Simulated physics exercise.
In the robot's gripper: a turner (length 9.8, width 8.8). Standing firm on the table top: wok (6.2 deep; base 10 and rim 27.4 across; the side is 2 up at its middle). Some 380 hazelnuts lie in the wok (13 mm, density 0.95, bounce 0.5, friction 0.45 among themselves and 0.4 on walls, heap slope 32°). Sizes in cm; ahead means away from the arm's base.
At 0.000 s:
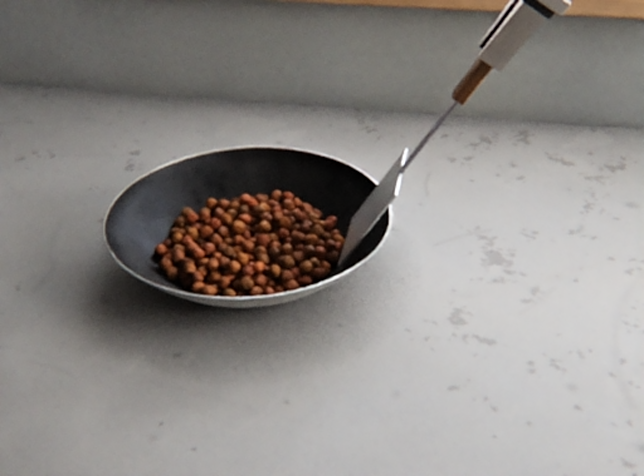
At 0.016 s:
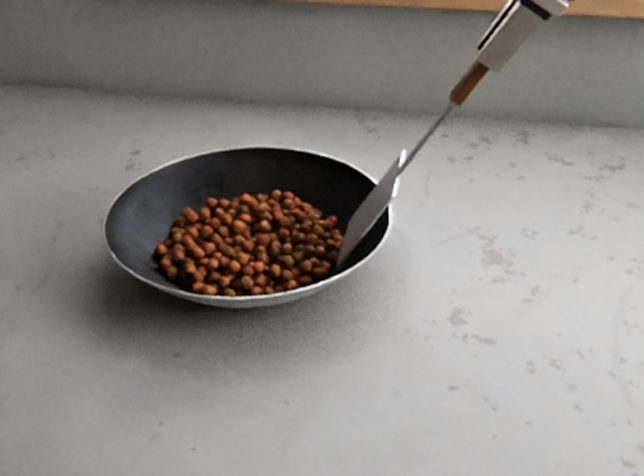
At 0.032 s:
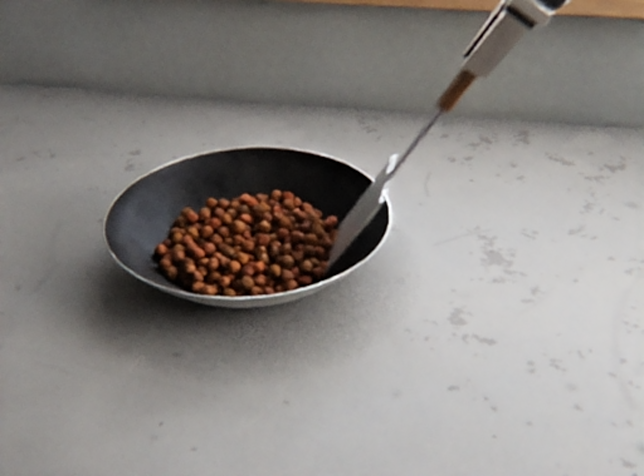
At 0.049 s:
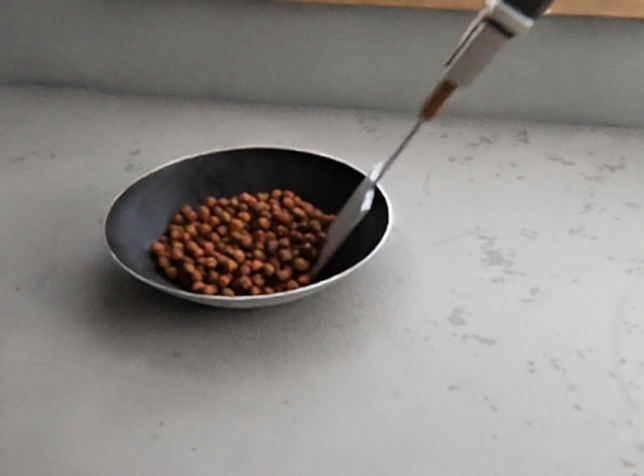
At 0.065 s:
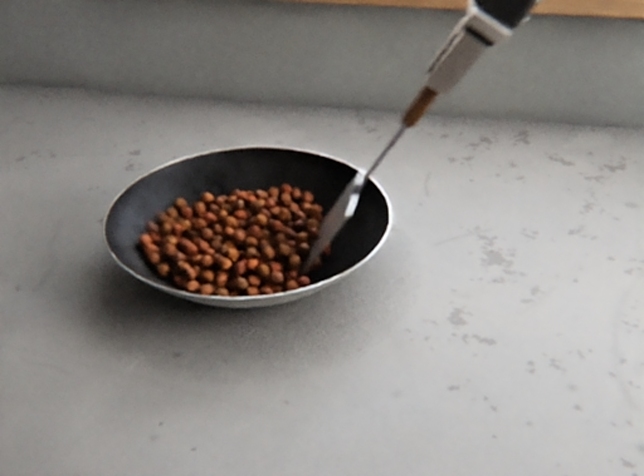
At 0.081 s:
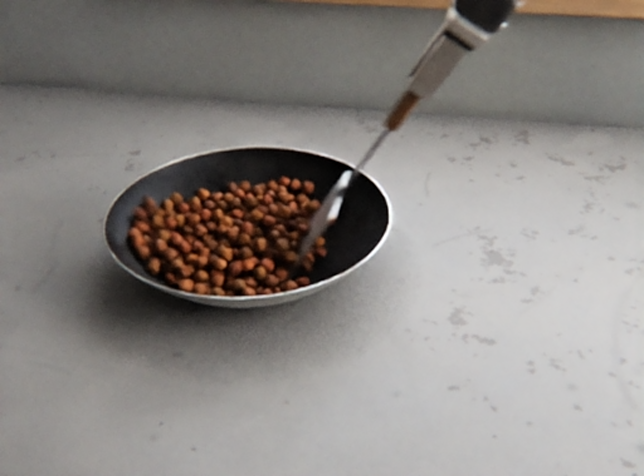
On a grey counter, a gripper-held turner pushes brown hazelnuts leftward in a dark wok.
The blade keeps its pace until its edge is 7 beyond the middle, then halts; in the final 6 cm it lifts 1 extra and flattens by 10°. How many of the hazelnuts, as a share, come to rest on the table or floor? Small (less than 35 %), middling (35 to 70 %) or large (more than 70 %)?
Share on the table or floor: Small (less than 35 %).
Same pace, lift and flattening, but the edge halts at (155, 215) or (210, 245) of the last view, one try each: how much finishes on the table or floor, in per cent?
About 55 and 5 per cent.
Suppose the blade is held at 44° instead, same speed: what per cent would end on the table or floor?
Then about 15 per cent.
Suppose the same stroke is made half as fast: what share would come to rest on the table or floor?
Then about 5 per cent.
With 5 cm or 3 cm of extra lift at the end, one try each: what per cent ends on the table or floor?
About 25 and 35 per cent.
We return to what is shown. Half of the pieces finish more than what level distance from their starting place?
Some 10 cm.
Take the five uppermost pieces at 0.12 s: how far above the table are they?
About 7 cm.
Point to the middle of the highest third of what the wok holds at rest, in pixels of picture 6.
Around (160, 215).
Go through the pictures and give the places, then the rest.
The turner top edge at (402, 171), sloping 59°; upper third of the load around (252, 238), from x 160 to 340, top at y 195; 380 in the wok, in the first picture.
The turner top edge at (400, 172), sloping 59°; upper third of the load around (252, 238), from x 160 to 340, top at y 195, in the second picture.
The turner top edge at (389, 178), sloping 59°; upper third of the load around (252, 237), from x 160 to 335, top at y 195, in the third picture.
The turner top edge at (372, 185), sloping 59°; upper third of the load around (250, 236), from x 155 to 330, top at y 195, in the fourth picture.
The turner top edge at (356, 191), sloping 59°; upper third of the load around (241, 234), from x 145 to 330, top at y 190, in the fifth picture.
The turner top edge at (340, 194), sloping 59°; upper third of the load around (230, 228), from x 135 to 330, top at y 185; 380 in the wok, in the sixth picture.
After 0.12 s, sloping 59°, highest piece 8 above the table; 378 in the wok, 2 on the blade or in flight.
After 0.16 s, sloping 55°, highest piece 9 above the table; 375 in the wok, 5 on the blade or in flight.
After 0.38 s, sloping 49°, highest piece 8 above the table; 276 in the wok, 79 on the table or floor, 25 on the blade or in flight.
After 1.43 s, sloping 49°, highest piece 7 above the table; 275 in the wok, 105 on the table or floor.
In the end, 275 in the wok, 105 on the table or floor. That is 28 % on the table or floor.
